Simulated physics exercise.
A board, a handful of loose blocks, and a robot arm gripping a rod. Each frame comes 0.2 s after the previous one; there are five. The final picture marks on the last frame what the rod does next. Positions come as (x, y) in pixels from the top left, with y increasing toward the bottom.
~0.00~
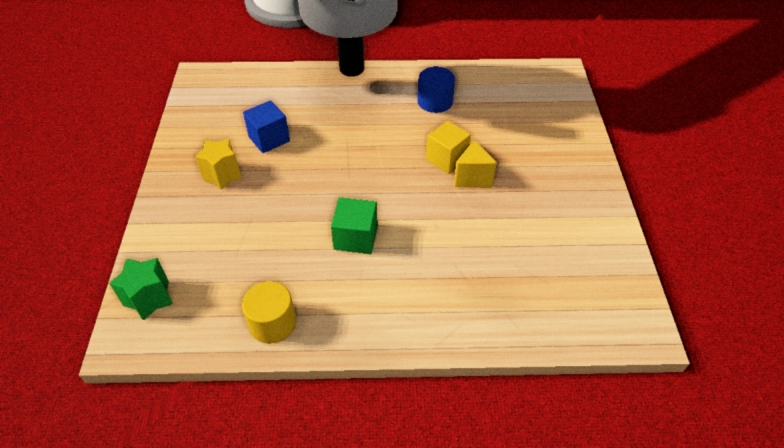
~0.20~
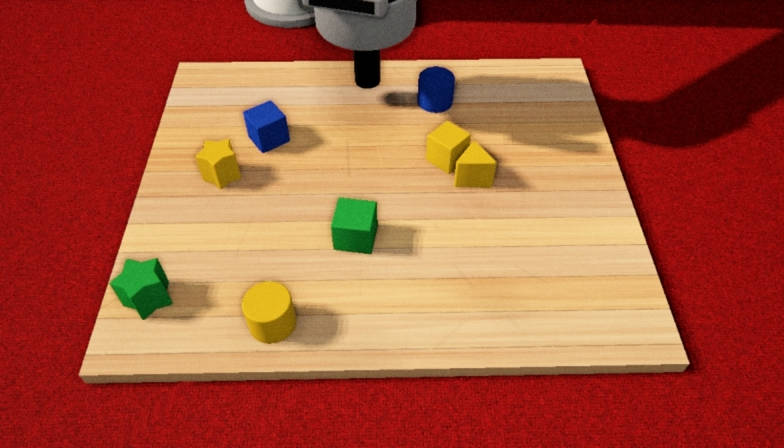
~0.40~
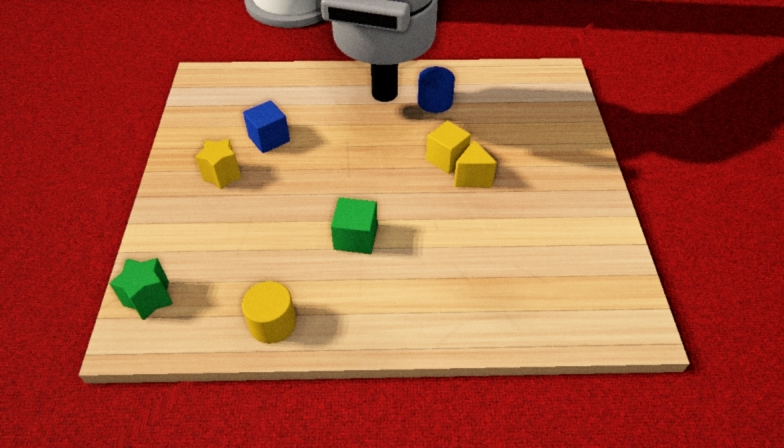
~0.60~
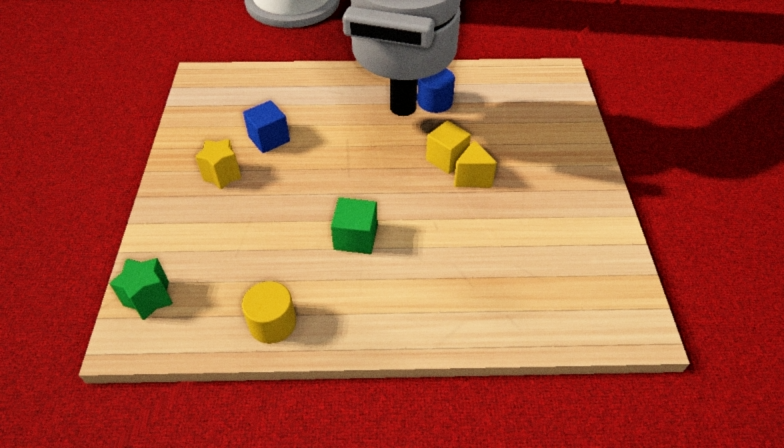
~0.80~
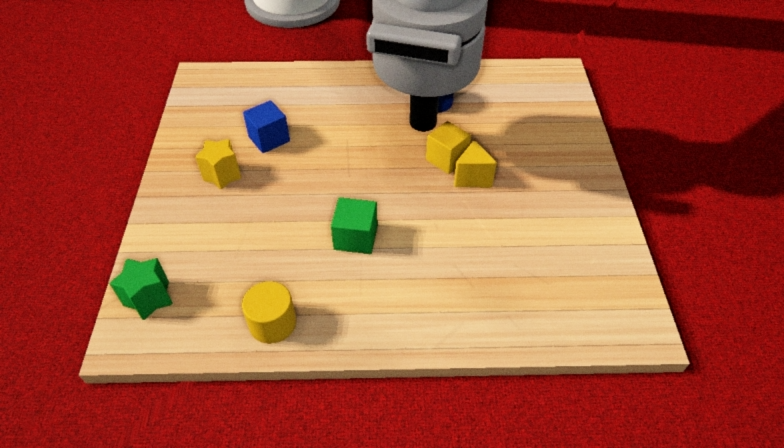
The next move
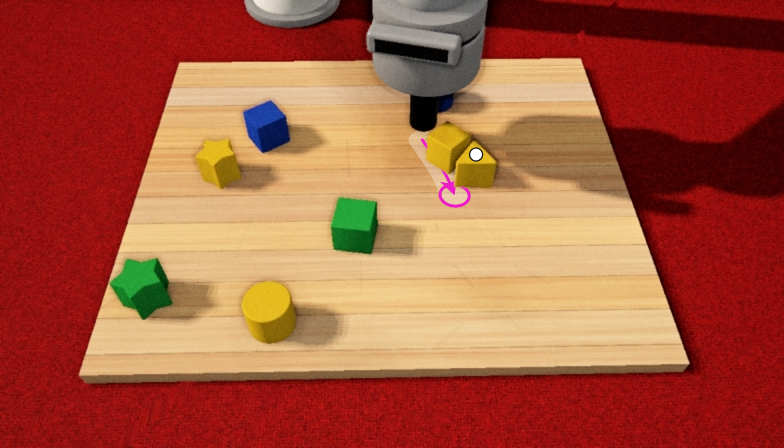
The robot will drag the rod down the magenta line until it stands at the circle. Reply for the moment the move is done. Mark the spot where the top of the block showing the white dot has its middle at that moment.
The top centre is at (520, 178).
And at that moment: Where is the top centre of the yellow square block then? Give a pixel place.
I'd guess (490, 173).
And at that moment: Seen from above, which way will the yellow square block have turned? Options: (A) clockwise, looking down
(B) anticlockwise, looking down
It's B.
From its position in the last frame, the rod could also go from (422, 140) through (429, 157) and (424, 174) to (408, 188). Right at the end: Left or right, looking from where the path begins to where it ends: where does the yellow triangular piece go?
The shift is to the left of that direction.
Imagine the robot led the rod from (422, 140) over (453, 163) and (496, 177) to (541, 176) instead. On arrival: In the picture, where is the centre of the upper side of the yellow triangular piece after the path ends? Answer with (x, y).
Around pixel (544, 197).
Drawn move, from (422, 140) by way of (434, 157) and (446, 175) to (455, 195); the dot is on the yellow triangular piece.
What follows on the original path. One third of the way, rod (436, 140); yellow square block (462, 145); yellow triangular piece (484, 159).
Two thirds of the way, rod (447, 158); yellow square block (478, 161), turned 25° anticlockwise; yellow triangular piece (505, 171), turned 15° anticlockwise.
At the end, rod (457, 179); blue circular block still; yellow square block (490, 173), turned 45° anticlockwise; yellow triangular piece (520, 178), turned 30° anticlockwise.
